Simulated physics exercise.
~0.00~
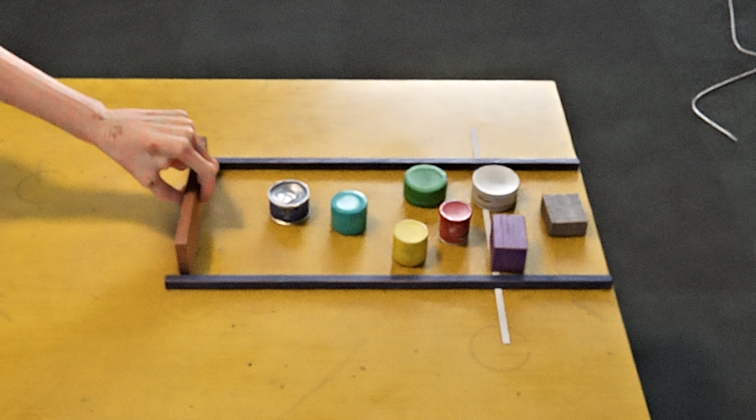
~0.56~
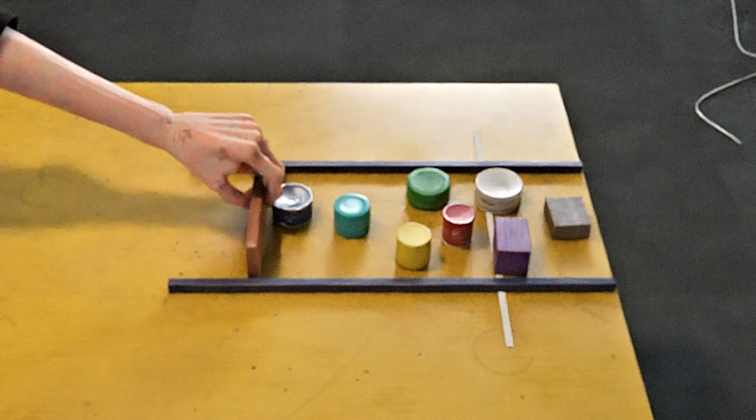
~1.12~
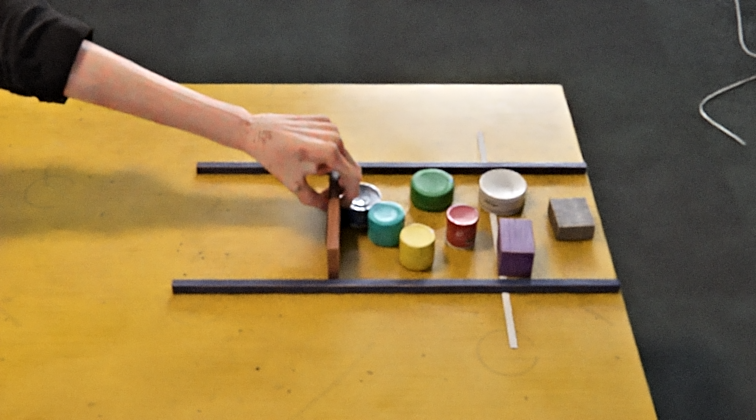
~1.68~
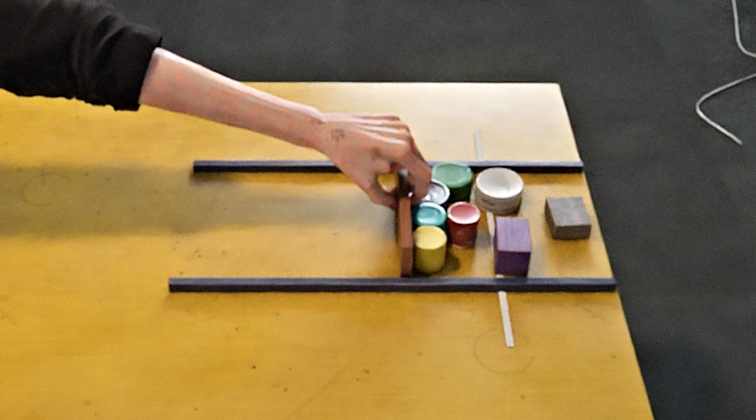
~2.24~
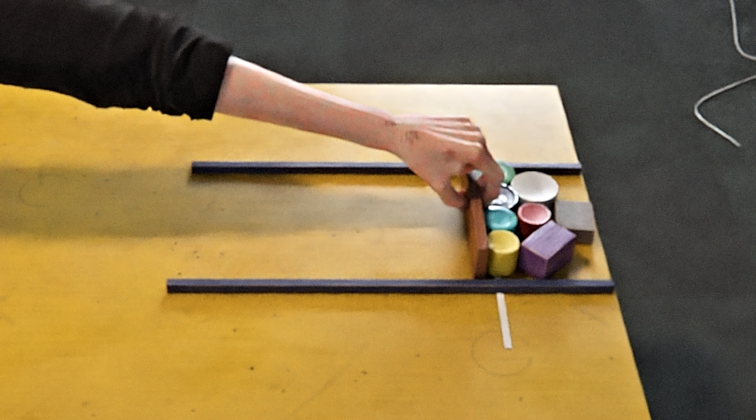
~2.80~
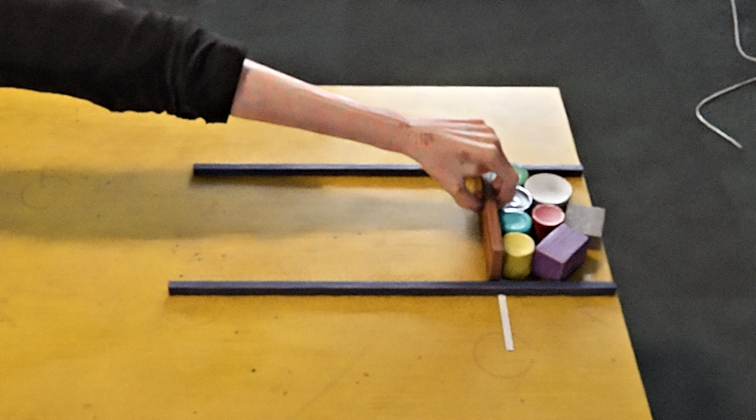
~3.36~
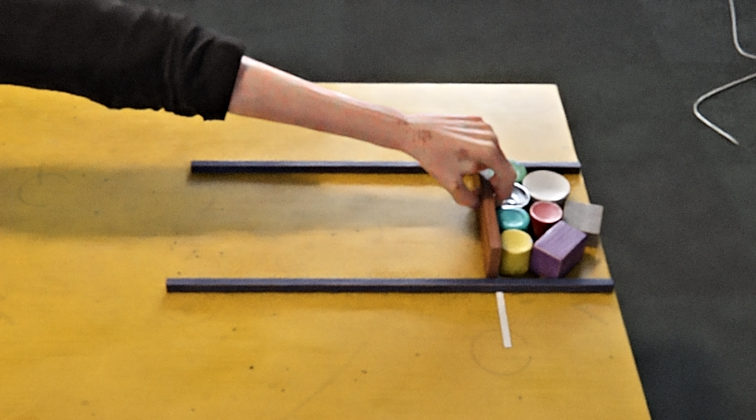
A hand holds a reddish-brown board upright at the left of a channel between two dark rails on a yellow table, seen from above at a slight sway. Ahead stand a dark blue tin, turquoise, yellow, green, red and white round pieces, a purple block and a grey block near the right edge. The hand slides the board right, gathering the blue tin, then the turquoise and yellow pieces. The crowd presses into the rest, and the purple block twists. The board stops near the pale tape, with the grey block jutting over the edge and nothing fallen.
